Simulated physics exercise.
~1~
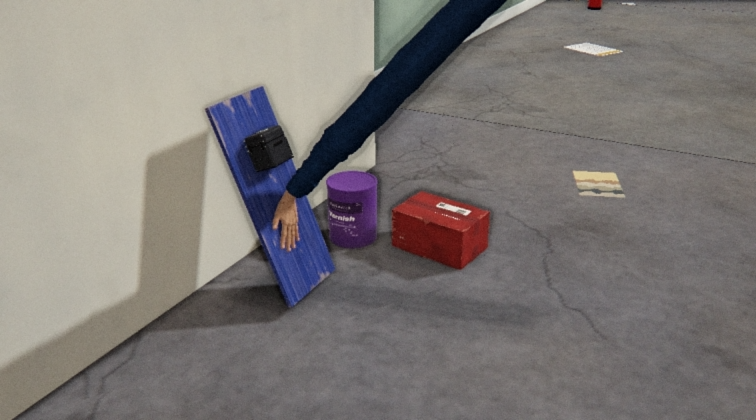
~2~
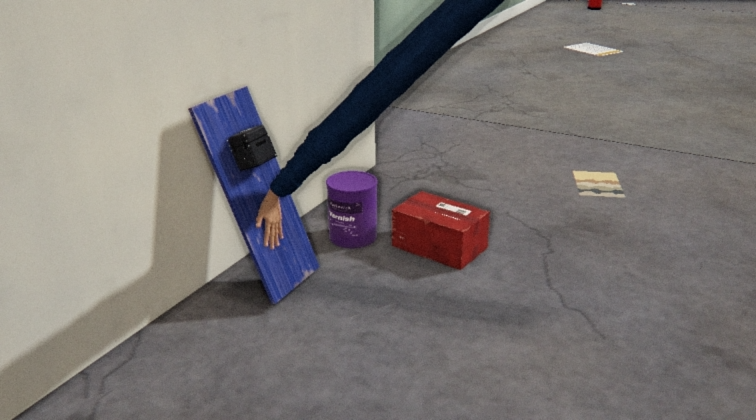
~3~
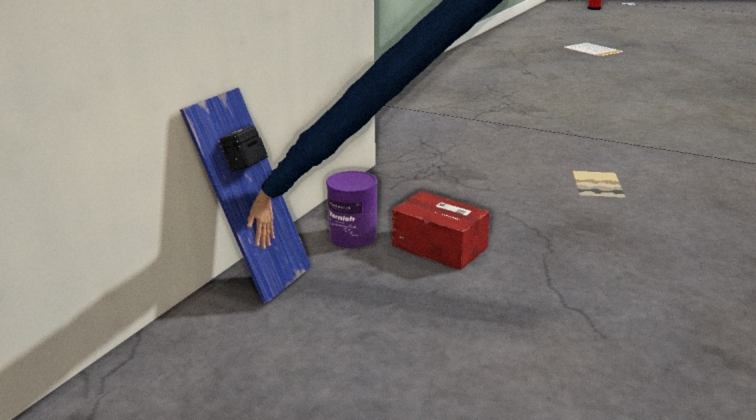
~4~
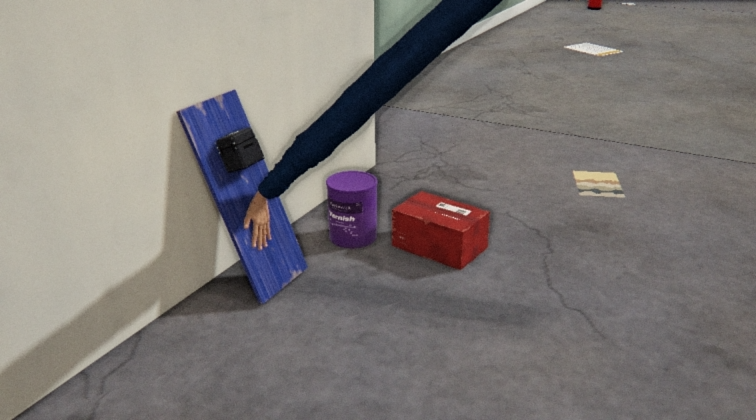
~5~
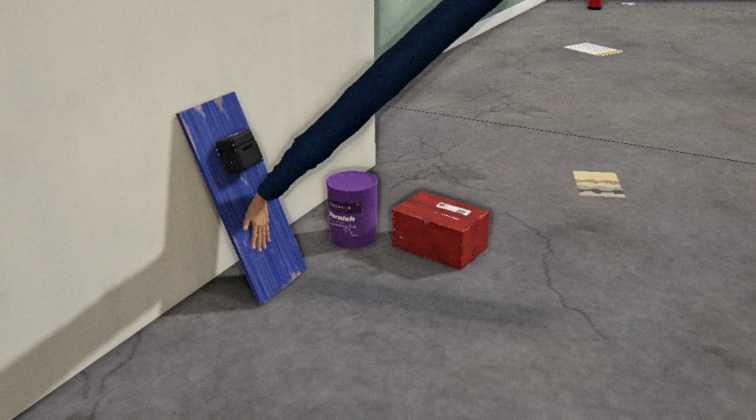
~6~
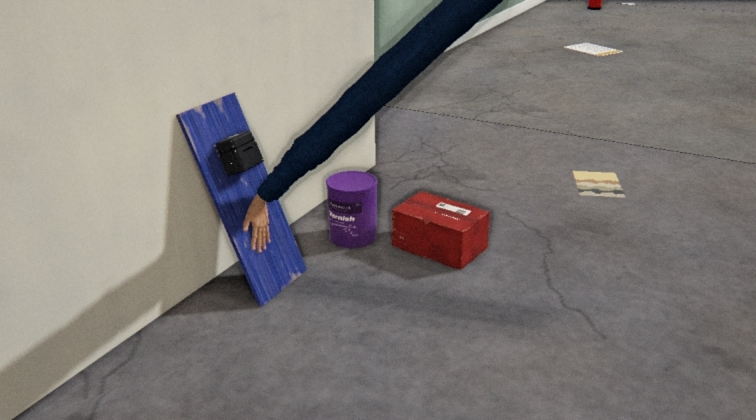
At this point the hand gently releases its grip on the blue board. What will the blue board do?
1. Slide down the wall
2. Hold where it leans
2, hold where it leans.
Then, 0.40 s on from there, no change.
Then, 0.90 s on from there, blue board resting near (246, 199).
In the end, all 3 unmoved. At the end, from the last picture's camera, blue board near (246, 199). The board remains leaning.
